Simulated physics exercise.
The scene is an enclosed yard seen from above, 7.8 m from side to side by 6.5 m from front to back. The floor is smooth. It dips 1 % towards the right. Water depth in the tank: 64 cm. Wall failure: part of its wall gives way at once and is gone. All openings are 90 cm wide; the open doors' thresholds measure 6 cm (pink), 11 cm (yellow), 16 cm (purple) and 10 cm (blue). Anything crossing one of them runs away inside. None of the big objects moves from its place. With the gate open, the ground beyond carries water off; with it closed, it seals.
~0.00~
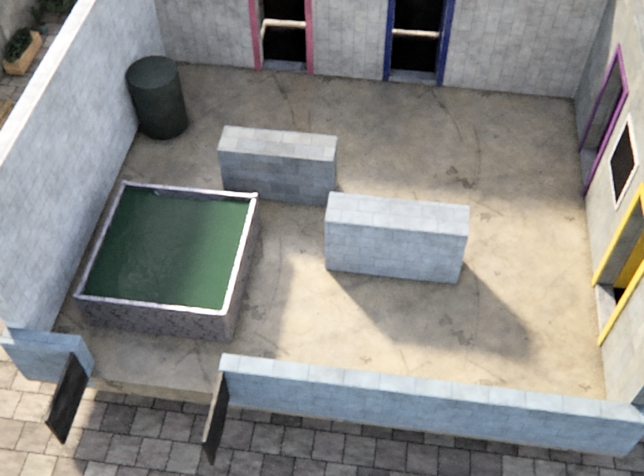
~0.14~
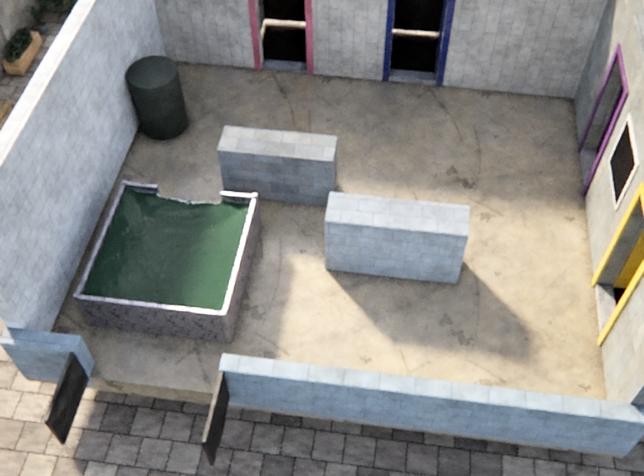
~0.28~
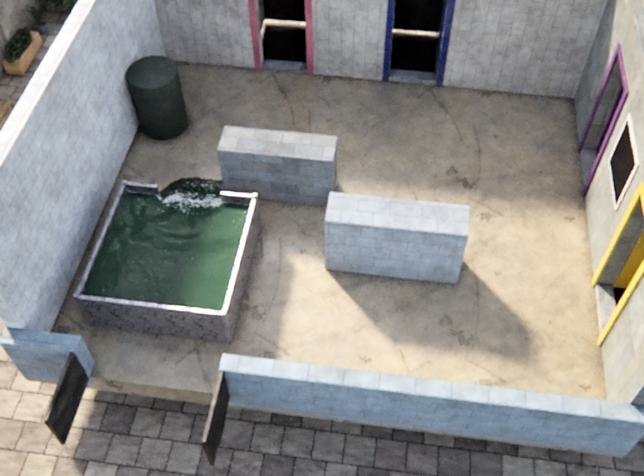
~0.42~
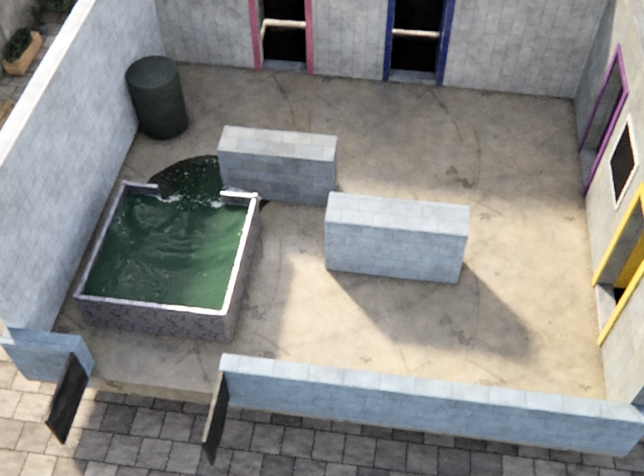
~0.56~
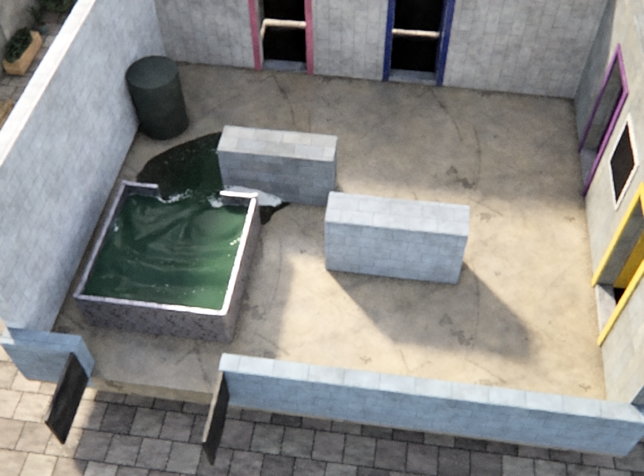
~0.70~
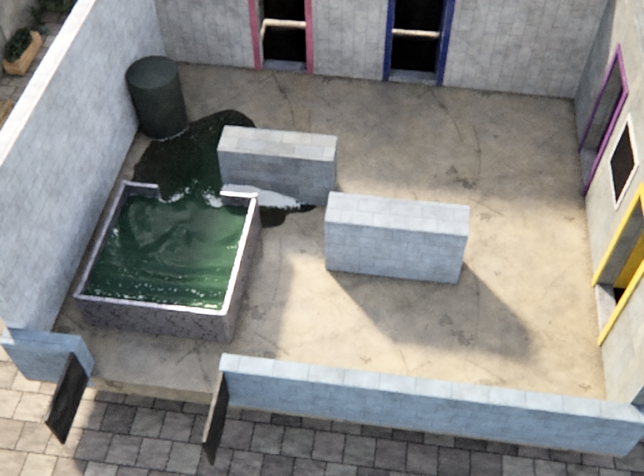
Walled yard seen from above, the far side of a green water tank giving way and dark water spreading around a low wall.
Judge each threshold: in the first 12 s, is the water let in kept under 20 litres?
Verdicts: Pink door, not kept under; yellow door, kept under; purple door, kept under; blue door, kept under.
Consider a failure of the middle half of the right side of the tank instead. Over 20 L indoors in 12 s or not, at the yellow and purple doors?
Door yellow goes beyond, door purple stays within.
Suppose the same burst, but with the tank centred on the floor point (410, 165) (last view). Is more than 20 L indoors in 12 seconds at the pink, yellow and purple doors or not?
Against that limit: Pink under, yellow not over, purple not over.
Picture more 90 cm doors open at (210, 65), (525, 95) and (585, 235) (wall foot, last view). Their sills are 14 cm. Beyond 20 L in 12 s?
First doorway gets there, second falls short, third falls short.
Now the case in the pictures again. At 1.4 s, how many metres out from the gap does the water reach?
4.0 m.
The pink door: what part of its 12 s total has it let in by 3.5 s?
Some 35 per cent by then.
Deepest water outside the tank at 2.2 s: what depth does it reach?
Around 36 centimetres.
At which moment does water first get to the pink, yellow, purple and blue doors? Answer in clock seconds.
Pink: 1.3 s; yellow: 3.8 s; purple: 4.5 s; blue: 2.6 s.
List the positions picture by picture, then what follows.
In the first frame, the tank at (171, 247) is whole and still, 64 cm deep.
In the second frame, the front is at a hidden place, 0.6 m from the gap on the tank's far side; 0.3 m2 of floor is under water; 64 cm left at the back of the tank.
In the third frame, the front is at (180, 183), 0.9 m from the gap on the tank's far side; 0.9 m2 of floor is under water; 64 cm left at the back of the tank.
In the fourth frame, water pours out on the tank's far side and has run 1.4 m, to (203, 159); typically 9 cm deep outside, 64 cm at the tank's back.
In the fifth frame, the front is at a hidden place, 2.0 m from the gap on the tank's far side; 2.7 m2 of floor is under water; 63 cm left at the back of the tank.
In the sixth frame, the front is at a hidden place, 2.6 m from the gap on the tank's far side; 3.8 m2 of floor is under water; 56 cm left at the back of the tank.
After 1.4 s water covers 20 % of the floor and is deepest (35 cm) near (230, 197); pink door 7 cm at the sill, 2 L in, yellow door not reached, purple door not reached, blue door not reached.
After 2.2 s water covers 30 % of the floor and is deepest (36 cm) near (167, 62); pink door 16 cm at the sill, 35 L in, yellow door not reached, purple door not reached, blue door not reached.
After 3.5 s water covers 40 % of the floor and is deepest (28 cm) near (140, 125); pink door 16 cm at the sill, 101 L in, yellow door not reached, purple door not reached, blue door 4 cm at the sill, 0 L in.
After 7.0 s water covers 70 % of the floor and is deepest (15 cm) near (572, 100); pink door 13 cm at the sill, 258 L in, yellow door 3 cm at the sill, 0 L in, purple door 13 cm at the sill, 0 L in, blue door 5 cm at the sill, 0 L in.
After 12.0 s water covers 90 % of the floor and is deepest (12 cm) near (607, 428); pink door 8 cm at the sill, 308 L in, yellow door 6 cm at the sill, 0 L in, purple door 9 cm at the sill, 0 L in, blue door 4 cm at the sill, 0 L in.
